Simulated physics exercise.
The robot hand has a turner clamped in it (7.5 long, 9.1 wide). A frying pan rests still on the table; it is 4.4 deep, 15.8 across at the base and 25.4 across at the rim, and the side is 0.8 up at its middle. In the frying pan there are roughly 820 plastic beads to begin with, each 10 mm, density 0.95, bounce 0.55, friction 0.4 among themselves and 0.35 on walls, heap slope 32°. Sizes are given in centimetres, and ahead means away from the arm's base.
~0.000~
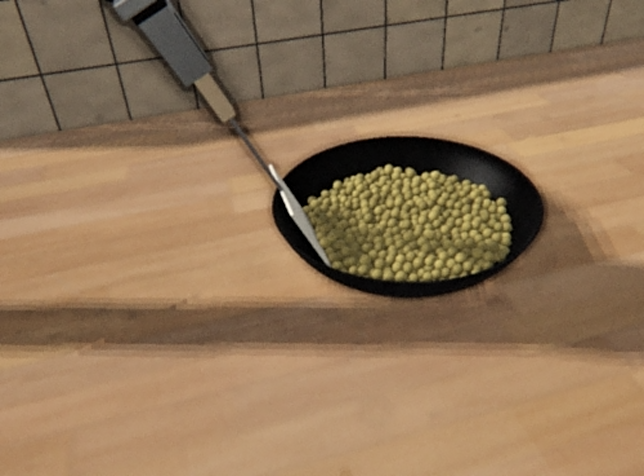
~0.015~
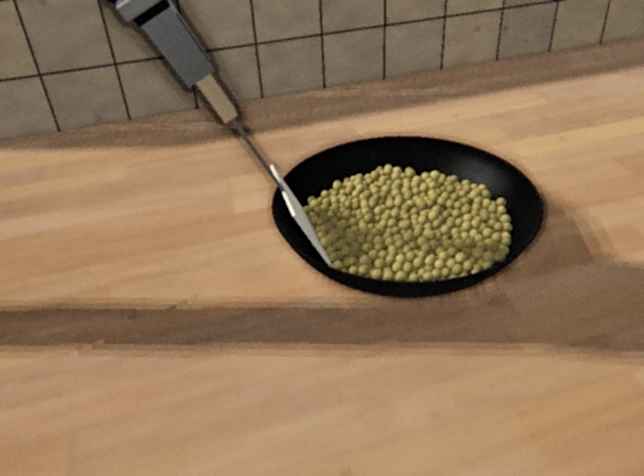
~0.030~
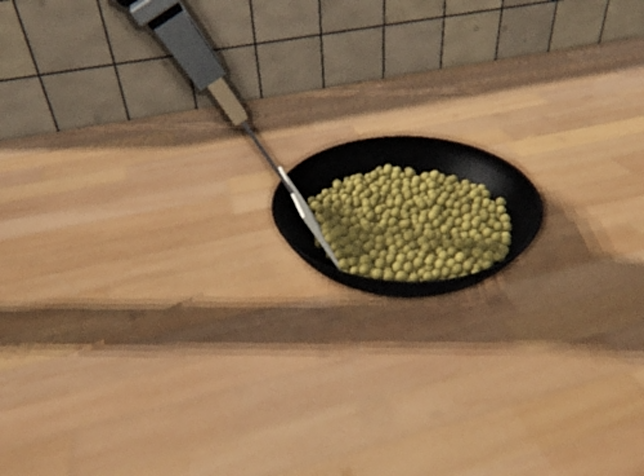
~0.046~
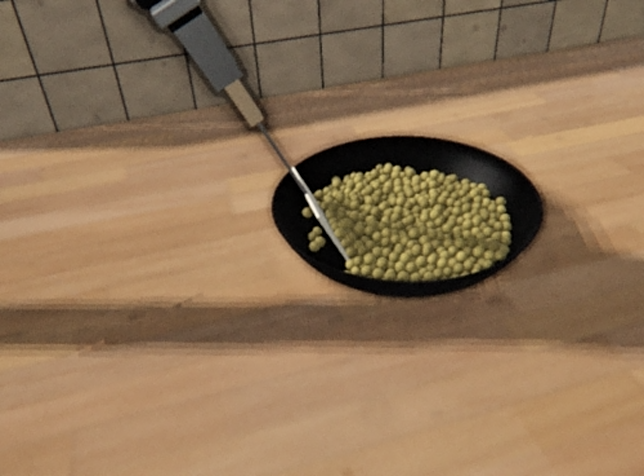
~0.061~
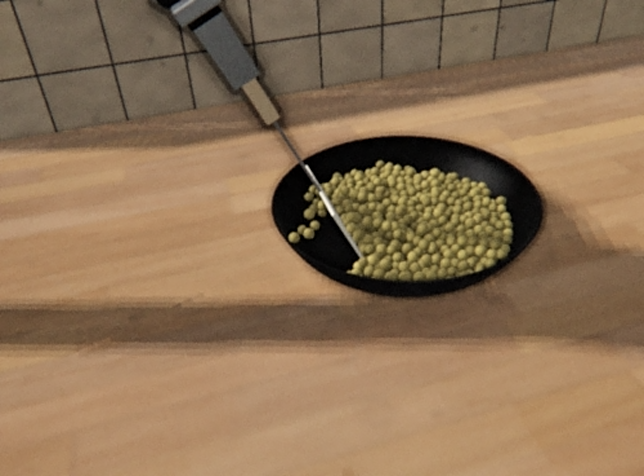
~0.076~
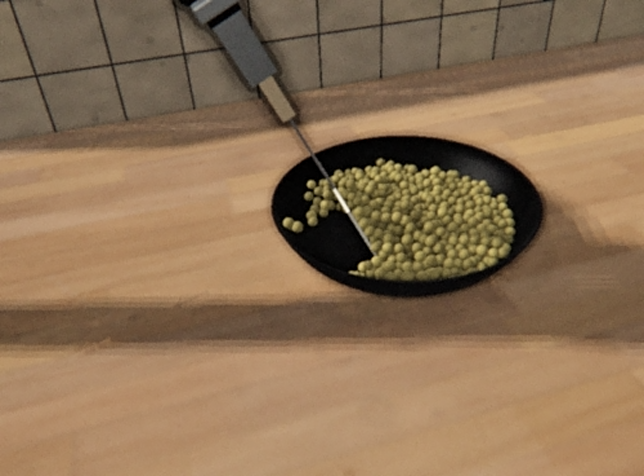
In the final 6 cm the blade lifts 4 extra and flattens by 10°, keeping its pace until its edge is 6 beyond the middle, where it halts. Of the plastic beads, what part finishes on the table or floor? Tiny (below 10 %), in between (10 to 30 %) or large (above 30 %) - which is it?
In between, so 10 to 30 %.
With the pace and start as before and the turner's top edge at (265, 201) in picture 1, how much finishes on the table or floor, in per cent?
About 15%.
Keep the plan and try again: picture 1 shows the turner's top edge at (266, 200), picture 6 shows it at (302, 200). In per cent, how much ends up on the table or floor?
Close to 0 in a hundred.
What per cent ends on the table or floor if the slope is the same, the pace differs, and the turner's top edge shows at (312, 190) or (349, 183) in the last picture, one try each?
That comes to about 0 and about 20 percent, in that order.
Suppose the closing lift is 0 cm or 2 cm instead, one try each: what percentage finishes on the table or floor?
5 and 10 per cent.
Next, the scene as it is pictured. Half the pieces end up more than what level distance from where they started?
Near 3 cm, measured level.
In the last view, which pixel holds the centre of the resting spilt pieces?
I'd point to somewhere close to (638, 185).
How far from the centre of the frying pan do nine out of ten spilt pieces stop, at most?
Distance: Approx. 55 cm.
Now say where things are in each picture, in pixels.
In the first picture, turner top edge at (280, 188), sloping 65°; upper third of the load around (400, 216), from x 305 to 505, top at y 170; 817 in the frying pan.
In the second picture, turner top edge at (282, 189), sloping 65°; upper third of the load around (399, 216), from x 305 to 505, top at y 170.
In the third picture, turner top edge at (291, 190), sloping 65°; upper third of the load around (397, 215), from x 305 to 505, top at y 170.
In the fourth picture, turner top edge at (305, 191), sloping 65°; upper third of the load around (395, 215), from x 310 to 505, top at y 170.
In the fifth picture, turner top edge at (319, 189), sloping 65°; upper third of the load around (396, 213), from x 295 to 510, top at y 165.
In the sixth picture, turner top edge at (332, 186), sloping 65°; upper third of the load around (399, 211), from x 290 to 510, top at y 165; 817 in the frying pan.
By 0.11 s, sloping 65°, highest piece 9 above the table; 816 in the frying pan, 1 on the blade or in flight.
By 0.15 s, sloping 61°, highest piece 11 above the table; 815 in the frying pan, 2 on the blade or in flight.
By 0.37 s, sloping 55°, highest piece 6 above the table; 701 in the frying pan, 108 on the table or floor, 8 on the blade or in flight.
By 1.42 s, sloping 55°, highest piece 5 above the table; 697 in the frying pan, 120 on the table or floor.
Final count, 697 in the frying pan, 120 on the table or floor. That is 15 % on the table or floor.
